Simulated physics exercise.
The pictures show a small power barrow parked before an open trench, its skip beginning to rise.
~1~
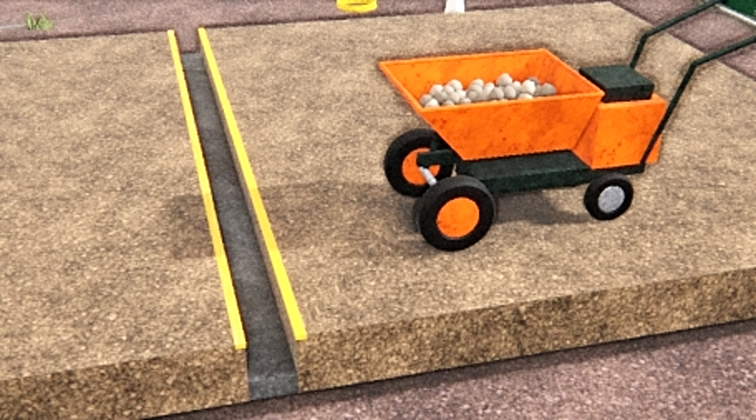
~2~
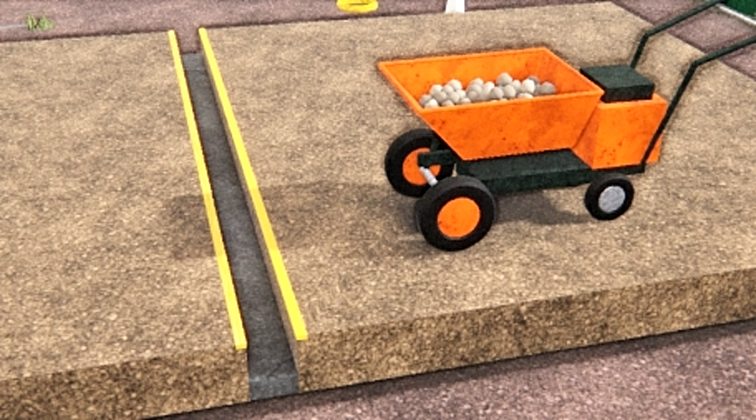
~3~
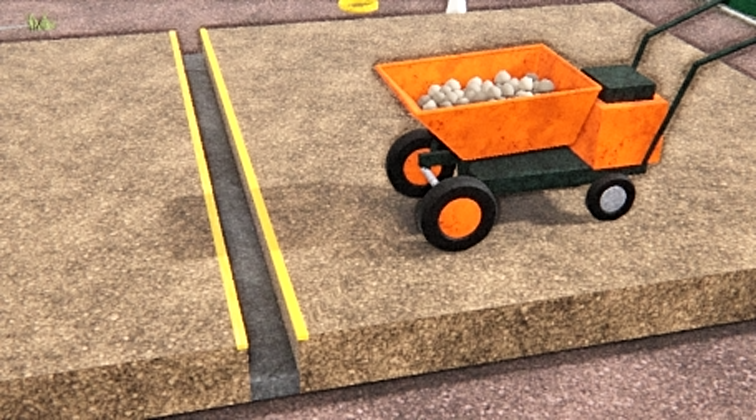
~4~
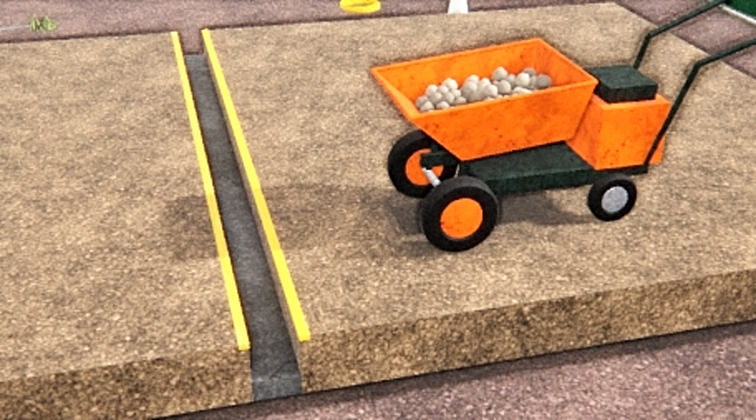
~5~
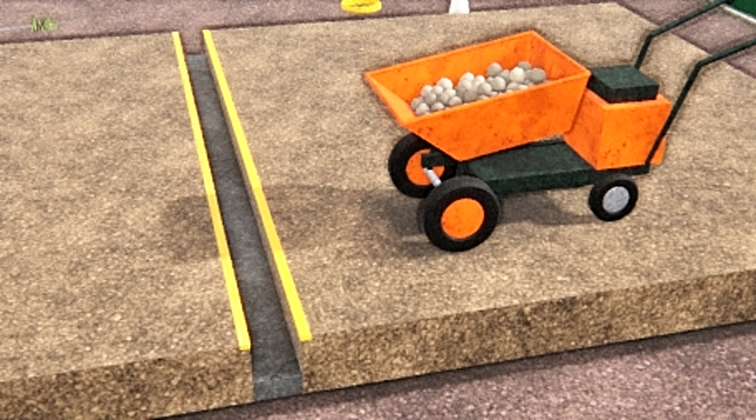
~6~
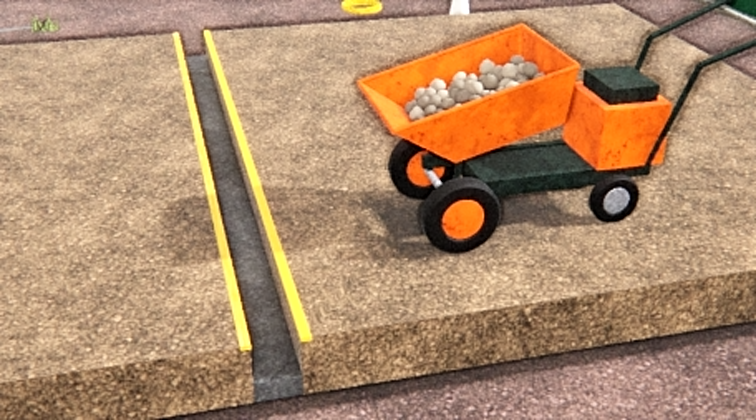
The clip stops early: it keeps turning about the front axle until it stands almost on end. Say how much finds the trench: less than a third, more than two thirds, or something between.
It catches between a third and two thirds.
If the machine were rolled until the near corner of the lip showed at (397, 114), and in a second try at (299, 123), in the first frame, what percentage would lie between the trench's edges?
First some 70, then 0 per cent.
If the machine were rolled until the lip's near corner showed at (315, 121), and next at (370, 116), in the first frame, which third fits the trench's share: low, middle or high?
First under a third, then over two thirds.
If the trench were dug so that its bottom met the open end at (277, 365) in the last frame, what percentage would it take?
About 50 per cent.
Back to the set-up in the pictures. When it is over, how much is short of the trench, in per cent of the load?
About 35 per cent.
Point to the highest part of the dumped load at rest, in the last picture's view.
Close to (290, 213).
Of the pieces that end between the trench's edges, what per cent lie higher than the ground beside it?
About 0 per cent.
Shortly afterwards, skip tipped steeply; the whole lot in the skip.
Next, skip tipped right over; the bulk in the skip; near a quarter short of the trench; only a few in or heaped over the trench.
Some moments later, skip tipped right over; a little in the skip; near a third short of the trench; near half in or heaped over the trench; only a few beyond it.
In the end, skip tipped right over; a little in the skip; near a third short of the trench; near half in or heaped over the trench; only a few beyond it.
